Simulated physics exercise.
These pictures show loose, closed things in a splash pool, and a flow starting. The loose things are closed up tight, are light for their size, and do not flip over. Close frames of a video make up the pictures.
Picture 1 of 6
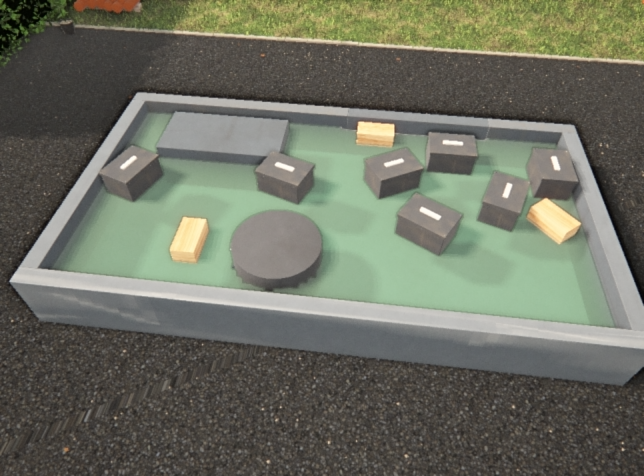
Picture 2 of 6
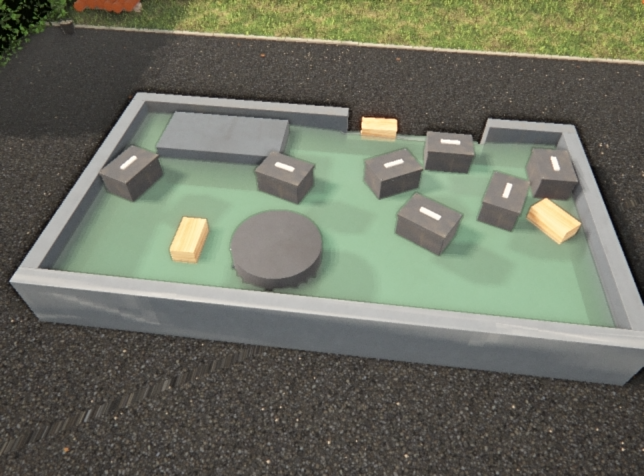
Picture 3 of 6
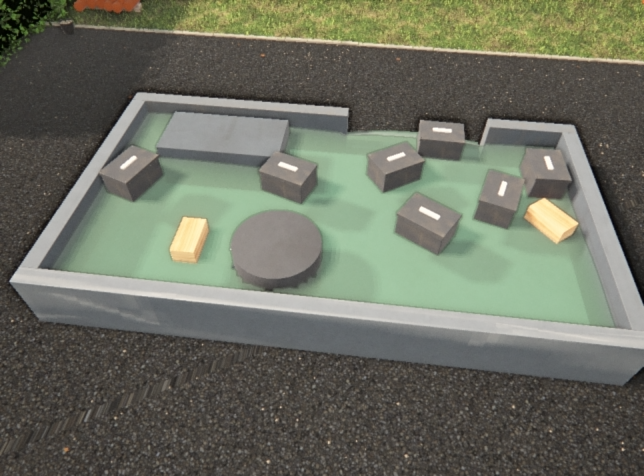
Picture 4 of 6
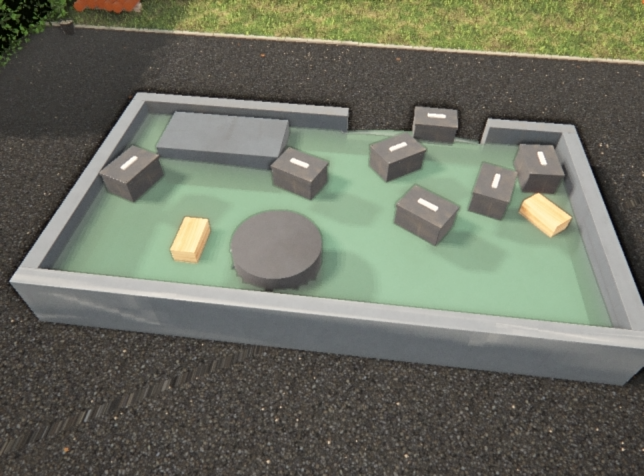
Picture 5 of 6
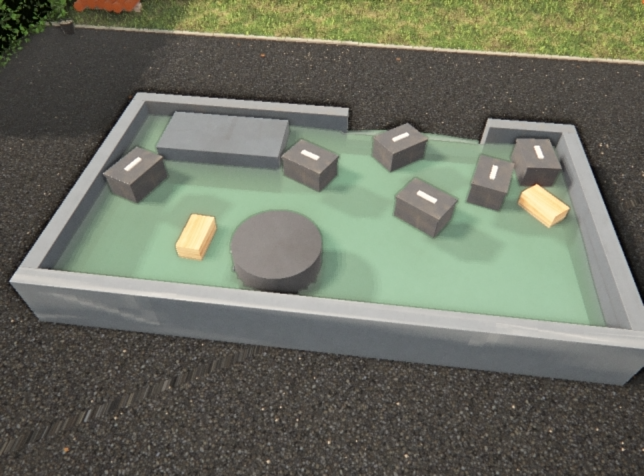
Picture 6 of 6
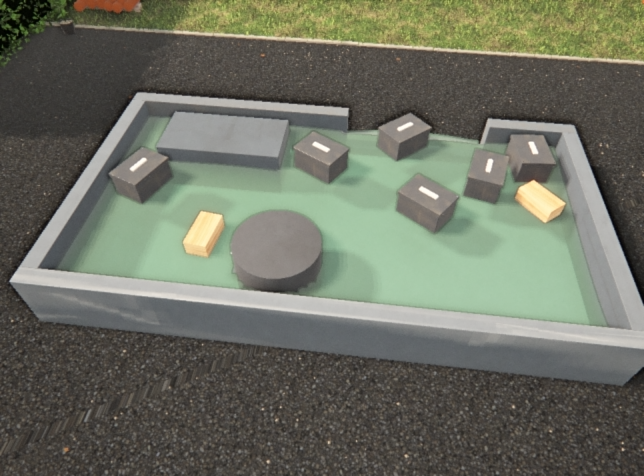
A shallow, grey-walled splash pool of green water sits on dark asphalt beside grass, seen from above by a still camera. Seven dark boxes with pale labels and three tan ones float around a round dark block near the front and a grey slab at back left. A gap opens in the far wall, a tan box then a dark one pass out through it, and the others drift slightly, mostly toward the opening.
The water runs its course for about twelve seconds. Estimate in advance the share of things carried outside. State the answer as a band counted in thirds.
Answer: Two thirds or more.
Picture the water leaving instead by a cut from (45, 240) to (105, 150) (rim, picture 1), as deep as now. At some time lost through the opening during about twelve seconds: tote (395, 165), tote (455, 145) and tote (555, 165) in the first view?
Lost - retained - retained.
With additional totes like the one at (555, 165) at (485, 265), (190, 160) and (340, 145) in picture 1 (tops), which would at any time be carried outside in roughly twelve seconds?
Result list, first to last: Does not leave, leaves, leaves.
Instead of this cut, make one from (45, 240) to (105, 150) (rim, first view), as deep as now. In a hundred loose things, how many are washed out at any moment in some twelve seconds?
I'd put it at 40 %.
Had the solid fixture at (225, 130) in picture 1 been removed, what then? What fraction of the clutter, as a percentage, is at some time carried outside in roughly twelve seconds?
Roughly 80 per cent.
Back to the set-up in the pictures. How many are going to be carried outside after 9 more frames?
All told, it is 5.
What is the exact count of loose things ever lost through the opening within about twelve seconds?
The figure is 9.
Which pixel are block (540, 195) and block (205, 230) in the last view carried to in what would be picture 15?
Expect the tops close to (523, 176) and (282, 198).
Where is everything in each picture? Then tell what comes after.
A tote at (394, 164) floats; a tote at (285, 168) floats; 0 of 10 have shifted, in the first frame.
A tote at (394, 164), afloat; a tote at (285, 168) floats; 2 of 10 have shifted, in the second frame.
A tote at (396, 158), afloat, close to its start; a tote at (288, 168) floats, close to its start; 5 of 10 have shifted, in the third frame.
A tote at (398, 148) floats, close to its start; a tote at (300, 164), afloat, close to its start; 8 of 10 have shifted, in the fourth frame.
A tote at (401, 138), afloat, a stride from its start; a tote at (310, 156), afloat, close to its start; 9 of 10 have shifted, in the fifth frame.
A tote at (405, 128) floats, a stride from its start; a tote at (321, 148) floats, a stride from its start; 10 of 10 have shifted, in the sixth frame.
A moment on, 3 of 10 are out; 7 afloat.
Next, 5 of 10 are out; 5 afloat.
Later, 7 of 10 are out; 3 afloat.
In the end, 9 of 10 are out; 1 afloat.
